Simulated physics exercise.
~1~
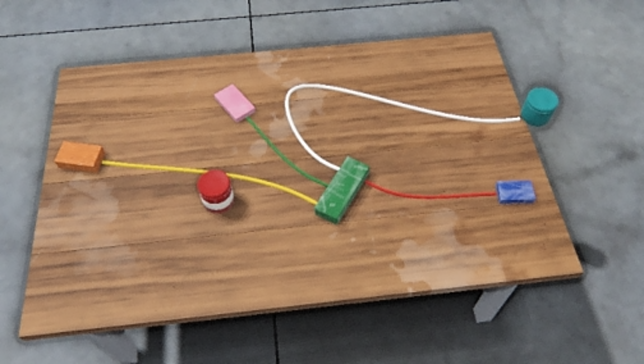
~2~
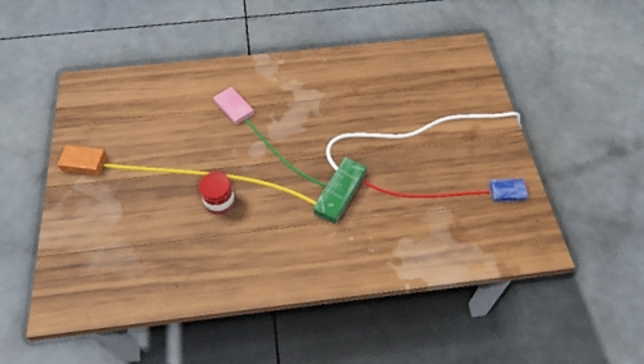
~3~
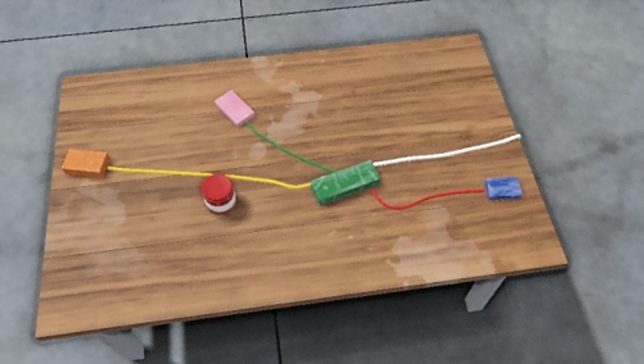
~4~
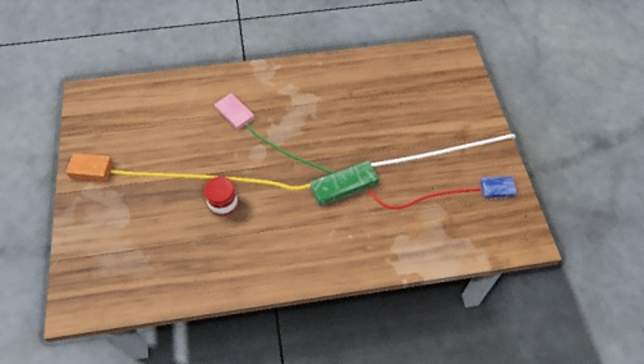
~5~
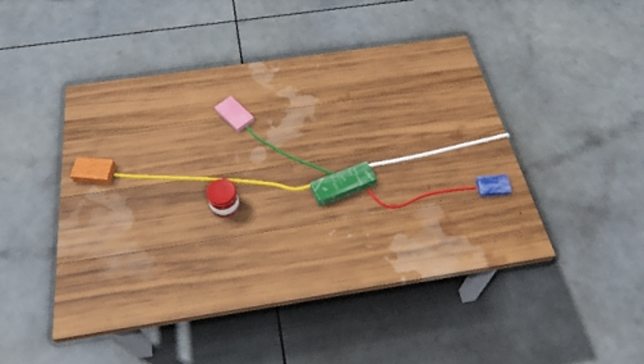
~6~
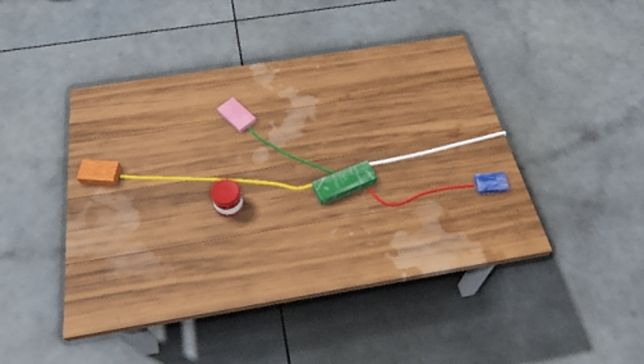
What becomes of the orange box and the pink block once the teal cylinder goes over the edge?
The orange box keeps its place on the table, and the pink block hardly stirs.
